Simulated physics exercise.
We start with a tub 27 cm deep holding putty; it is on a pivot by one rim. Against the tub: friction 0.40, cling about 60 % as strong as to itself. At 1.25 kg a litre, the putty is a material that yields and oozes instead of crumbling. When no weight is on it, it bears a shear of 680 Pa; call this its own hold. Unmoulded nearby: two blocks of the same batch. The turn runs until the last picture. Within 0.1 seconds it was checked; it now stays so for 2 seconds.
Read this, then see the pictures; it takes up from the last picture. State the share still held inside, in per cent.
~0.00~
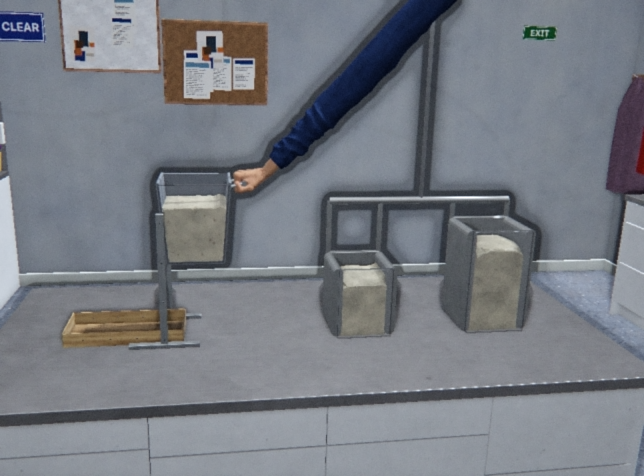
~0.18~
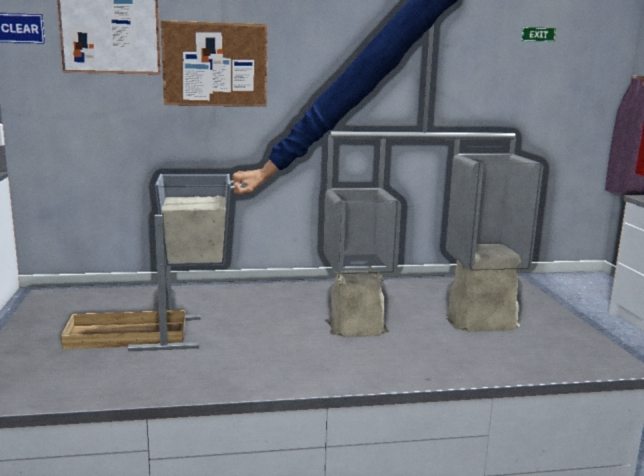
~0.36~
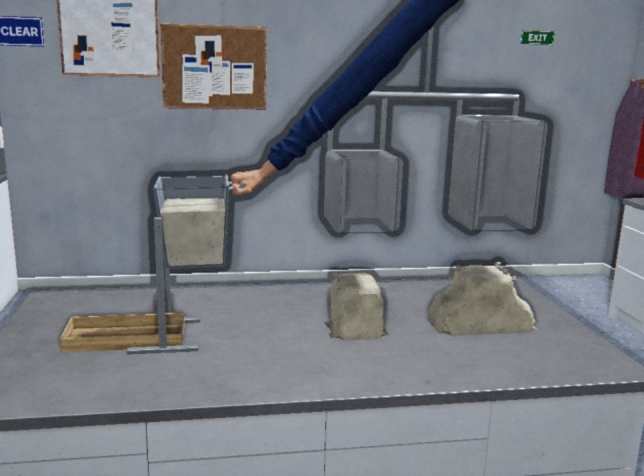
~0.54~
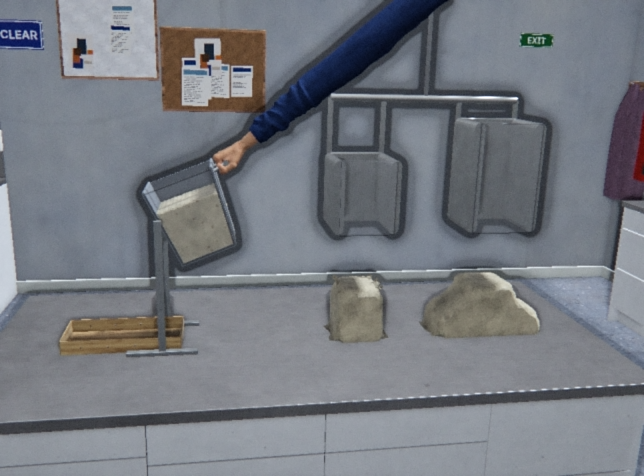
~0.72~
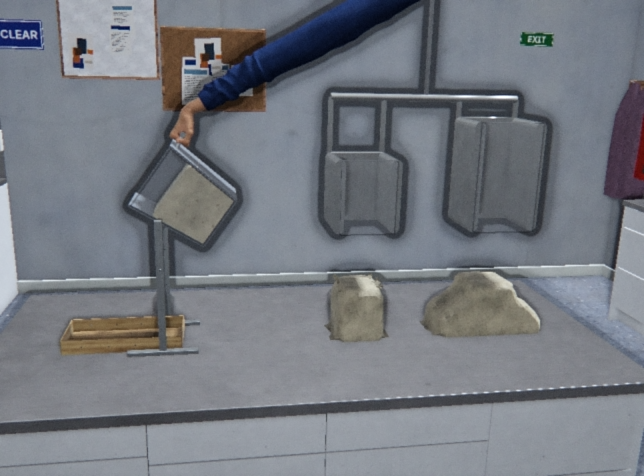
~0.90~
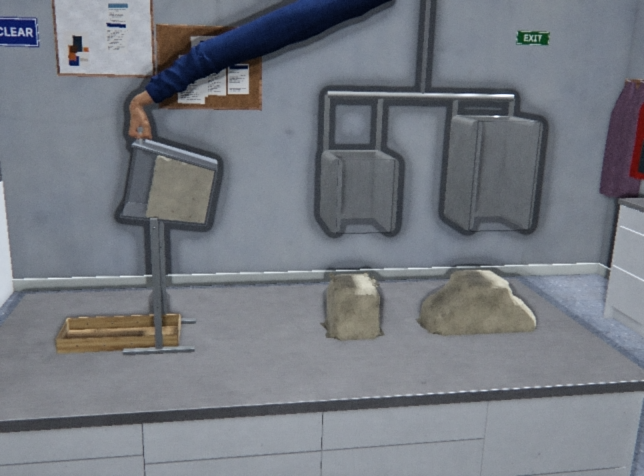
Roughly 100 per cent is still held inside.
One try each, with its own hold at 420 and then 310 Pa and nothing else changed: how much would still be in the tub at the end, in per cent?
First try roughly 100 per cent, second try roughly 85 per cent.
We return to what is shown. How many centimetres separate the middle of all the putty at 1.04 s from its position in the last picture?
Around 0 centimetres.
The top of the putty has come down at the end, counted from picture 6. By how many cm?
Roughly 0 cm.
By 1.04 s, the tub is at 78 degrees and holds 100 %.
By 1.21 s, the tub is at 78 degrees and holds 100 %.
By 1.38 s, the tub is at 78 degrees and holds 100 %.
By 1.55 s, the tub is at 78 degrees and holds 100 %.
By 2.90 s, at the end, the tub is at 78 degrees and holds 100 %.
